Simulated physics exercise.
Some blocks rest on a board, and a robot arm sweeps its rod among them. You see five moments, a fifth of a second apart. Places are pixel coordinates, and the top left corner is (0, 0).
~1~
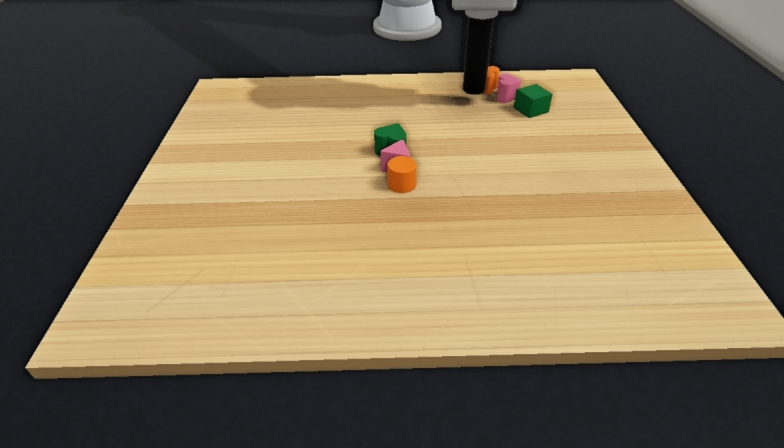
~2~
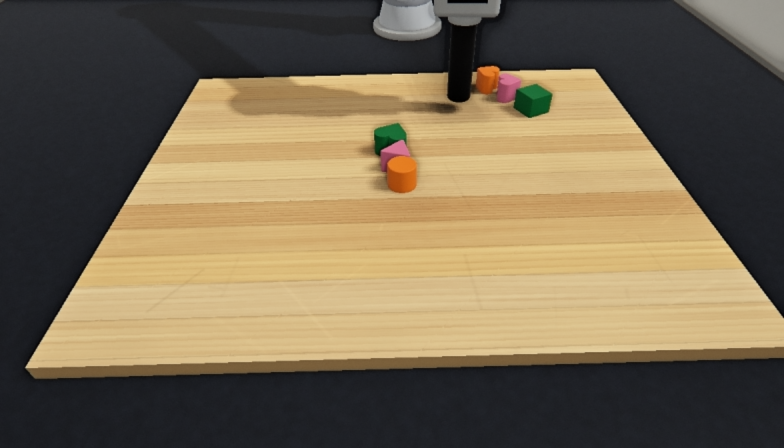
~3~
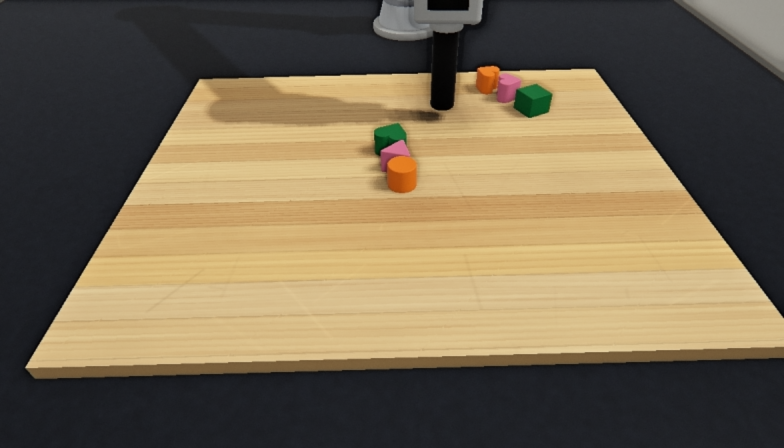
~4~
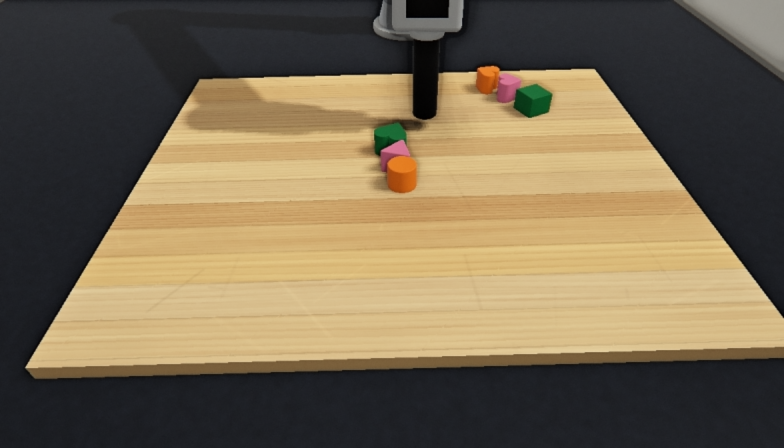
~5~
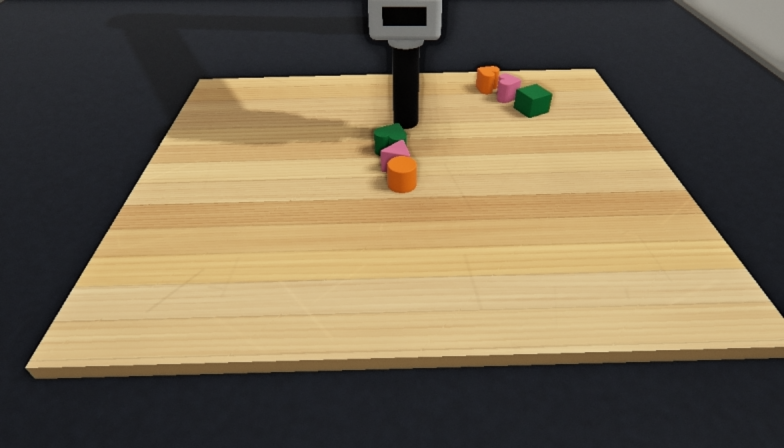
In this clip, a robot arm moves its black rod left and toward the viewer across a wooden board, from beside an orange, pink and green group to just behind another green, pink and orange group, while the blocks stay still.
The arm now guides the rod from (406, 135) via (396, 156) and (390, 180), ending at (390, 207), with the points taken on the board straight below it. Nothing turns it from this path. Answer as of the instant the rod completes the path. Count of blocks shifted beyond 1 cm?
It should be three or more, as far as I can tell.
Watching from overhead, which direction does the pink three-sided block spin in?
It turns round anticlockwise.
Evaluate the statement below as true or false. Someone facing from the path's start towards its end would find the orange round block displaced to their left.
Answer: True.
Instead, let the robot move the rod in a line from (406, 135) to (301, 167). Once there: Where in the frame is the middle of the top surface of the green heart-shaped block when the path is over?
That would be at about pixel (375, 141).
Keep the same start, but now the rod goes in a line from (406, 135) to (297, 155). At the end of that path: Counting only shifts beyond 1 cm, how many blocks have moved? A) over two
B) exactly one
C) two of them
(B)
What follows on the original path. One third of the way, rod at (396, 145); green heart-shaped block at (372, 143), turned 15° anticlockwise; pink three-sided block at (401, 151); orange round block at (402, 166).
Two thirds of the way, rod at (390, 167); green heart-shaped block at (364, 150), turned 30° clockwise; pink three-sided block at (417, 158), turned 20° anticlockwise; orange round block at (406, 173).
At the end, rod at (389, 194); green heart-shaped block at (364, 150), turned 30° clockwise; pink three-sided block at (418, 159), turned 25° anticlockwise; orange round block at (419, 191).
